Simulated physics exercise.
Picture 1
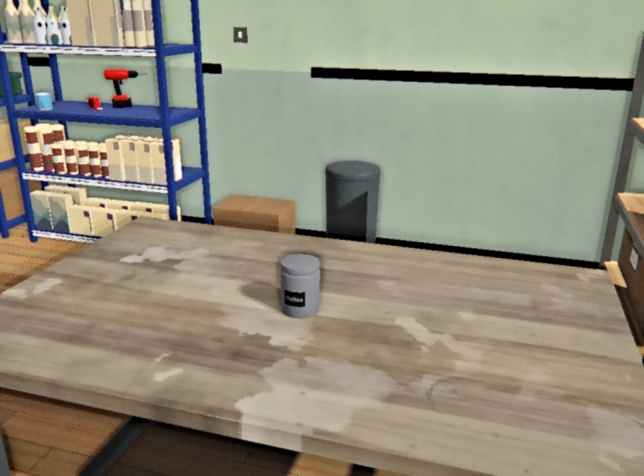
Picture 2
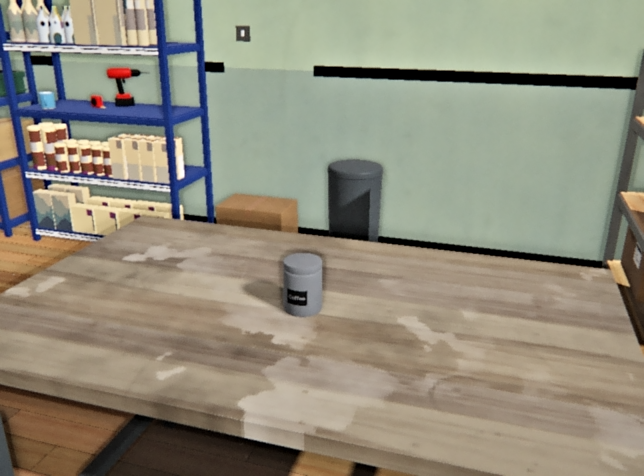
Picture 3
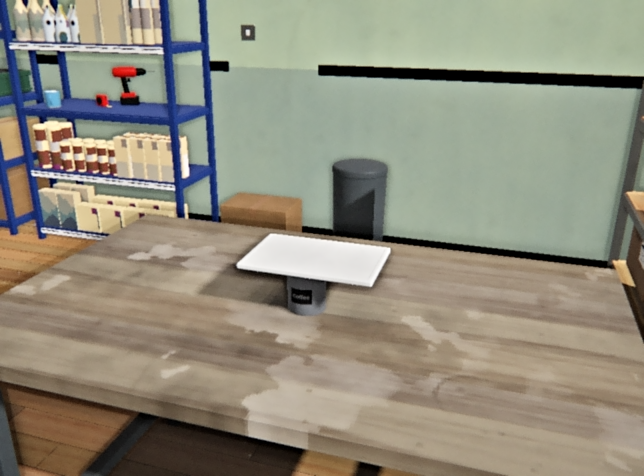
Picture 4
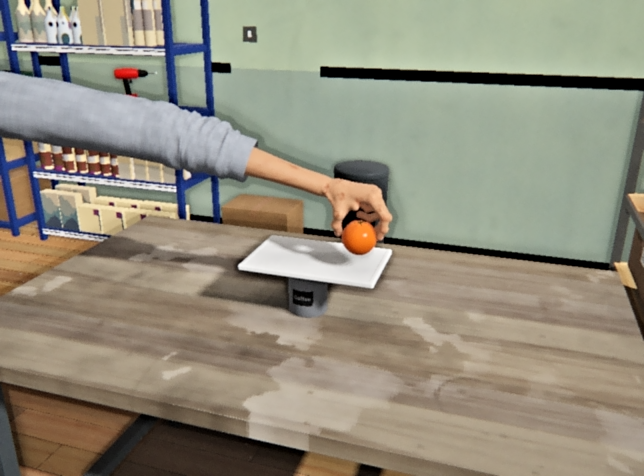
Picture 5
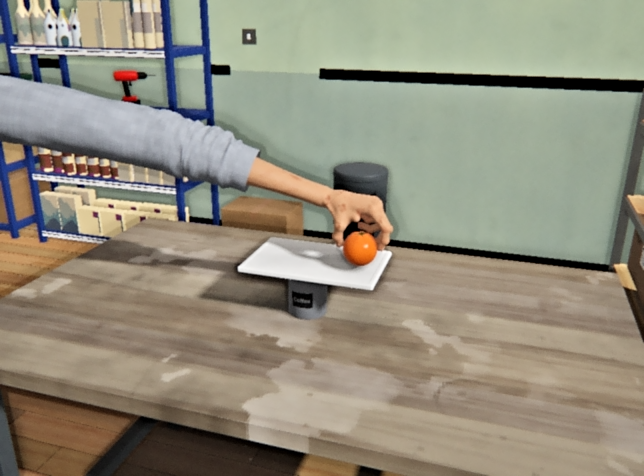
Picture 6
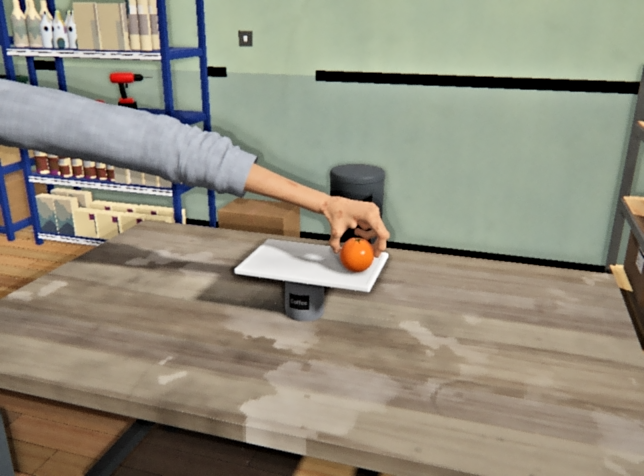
A flat white lid appeared on top of the small grey canister on the wooden table, then a hand reached in from the left and lowered an orange tomato onto the lid's right side.
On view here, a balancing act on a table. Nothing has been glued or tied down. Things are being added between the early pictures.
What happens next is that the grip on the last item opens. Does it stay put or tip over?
It tips over.
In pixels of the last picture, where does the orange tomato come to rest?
Near (394, 320).
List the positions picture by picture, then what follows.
In the first picture, the last thing is not in view yet.
In the second picture, the last thing is not in view yet.
In the third picture, the last thing is not in view yet; white lid (316, 258).
In the fourth picture, on its way; orange tomato (359, 238); white lid (317, 259).
In the fifth picture, on its way; orange tomato (360, 249); white lid (317, 261).
In the sixth picture, in place under the hand; orange tomato (357, 255); white lid (314, 263).
Then, 0.30 s on from there, orange tomato now fallen; white lid turned 45° from how it was put.
Then, 0.40 s on from there, white lid turned 66° from how it was put.
Then, 0.60 s on from there, white lid turned 55° from how it was put.
Then, 1.50 s on from there, white lid turned 44° from how it was put.
In the end, fallen, orange tomato; toppled in the stack, white lid; grey jar unmoved. At the end, from the last picture's camera, orange tomato near (394, 320). The stack loses its balance.
